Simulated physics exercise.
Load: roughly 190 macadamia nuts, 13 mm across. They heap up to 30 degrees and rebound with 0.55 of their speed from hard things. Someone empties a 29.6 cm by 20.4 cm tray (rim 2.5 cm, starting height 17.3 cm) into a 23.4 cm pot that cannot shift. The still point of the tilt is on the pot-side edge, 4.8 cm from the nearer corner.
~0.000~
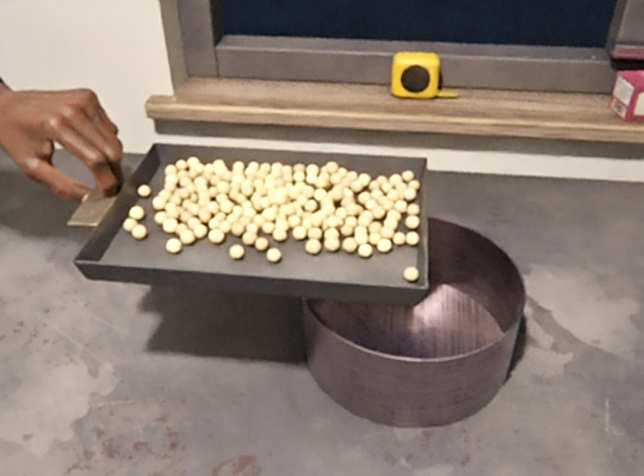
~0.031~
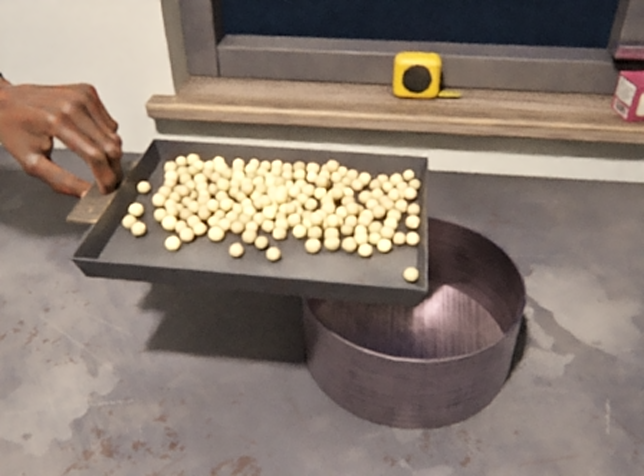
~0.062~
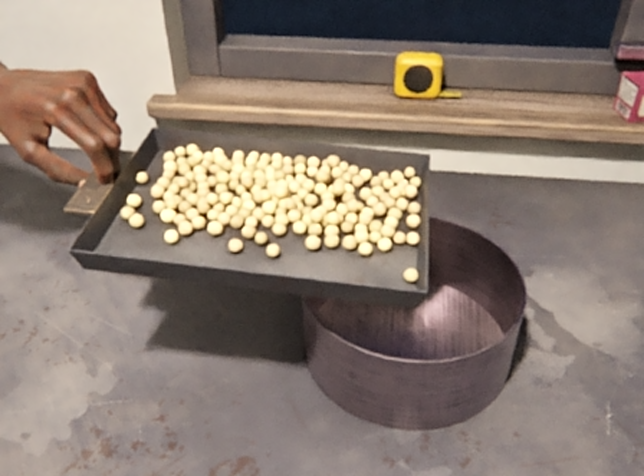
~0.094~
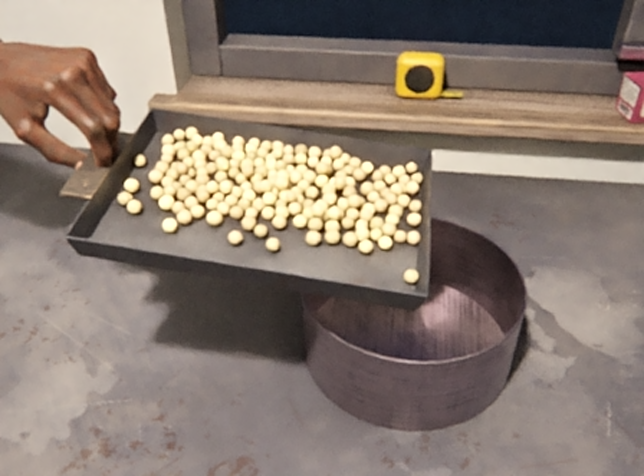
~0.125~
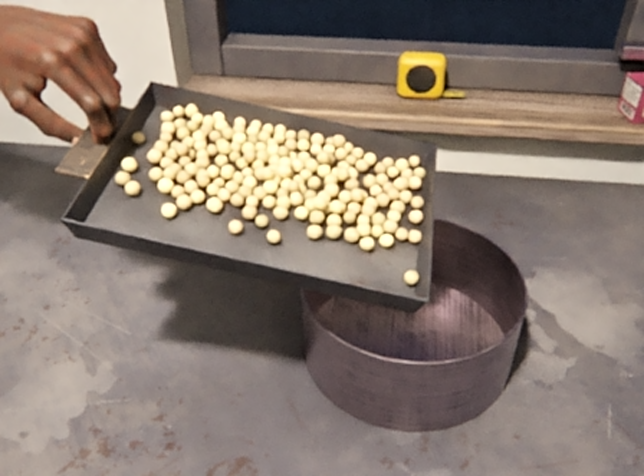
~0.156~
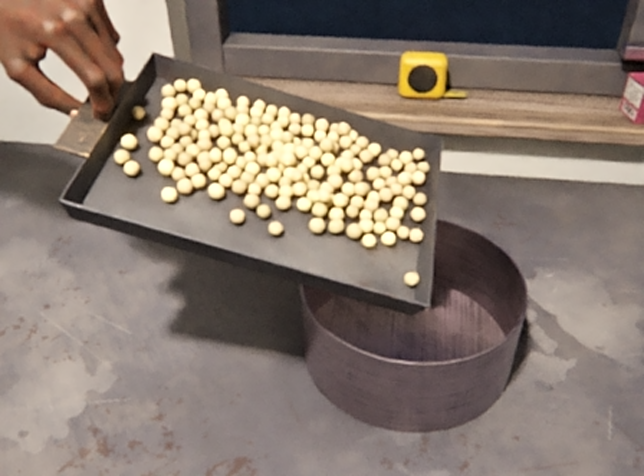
In the video, a hand at the left holds a dark rectangular tray of pale round nuts and raises its left end, tilting the tray down to the right above a dark round pot, while the nuts stay spread across it.
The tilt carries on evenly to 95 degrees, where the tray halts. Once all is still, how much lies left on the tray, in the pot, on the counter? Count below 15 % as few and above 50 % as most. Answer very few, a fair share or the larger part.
Tray: Very few, pot: Very few, counter: The larger part.
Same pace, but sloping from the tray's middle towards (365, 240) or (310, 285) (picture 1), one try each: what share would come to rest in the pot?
Some 45 and 5 per cent.
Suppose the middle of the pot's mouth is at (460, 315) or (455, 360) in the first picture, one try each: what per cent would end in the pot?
About 75 and 100 per cent.
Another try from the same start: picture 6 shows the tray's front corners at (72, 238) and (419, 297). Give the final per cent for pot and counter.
Pot 5, counter 95.
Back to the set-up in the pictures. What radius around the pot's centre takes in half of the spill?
Roughly 28 cm.
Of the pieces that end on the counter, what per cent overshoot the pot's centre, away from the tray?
Roughly 90 per cent.
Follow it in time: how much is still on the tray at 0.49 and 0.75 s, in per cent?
About 95, 0.
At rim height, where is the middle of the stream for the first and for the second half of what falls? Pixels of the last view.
At about (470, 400), then at (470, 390).
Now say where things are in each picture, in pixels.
In the first picture, tray tilt 0 degrees, front corners at (82, 257) and (419, 283); middle of the pieces at (272, 202); pot at (412, 277).
In the second picture, tray tilt 1 degrees, front corners at (80, 254) and (419, 284); middle of the pieces at (272, 200).
In the third picture, tray tilt 3 degrees, front corners at (78, 246) and (420, 286), lowest corner right front; middle of the pieces at (272, 194).
In the fourth picture, tray tilt 7 degrees, front corners at (75, 233) and (420, 289), lowest corner right front; middle of the pieces at (272, 184).
In the fifth picture, tray tilt 13 degrees, front corners at (72, 216) and (422, 294), lowest corner right front; middle of the pieces at (274, 171).
In the sixth picture, tray tilt 19 degrees, front corners at (70, 197) and (423, 298), lowest corner right front; middle of the pieces at (277, 157); pot at (412, 279). The tray's pace is about 200 degrees a second.
After 0.35 s, tilt 58 degrees; the tray holds 100 %, the pot 0 %.
After 0.49 s, tilt 85 degrees; the tray holds 95 %, the pot 0 %.
After 0.75 s, tilt 95 degrees; the tray holds 0 %, the pot 5 %.
In the end, at 1.8 s, tray 0 %, pot 5 %, counter 95 %.
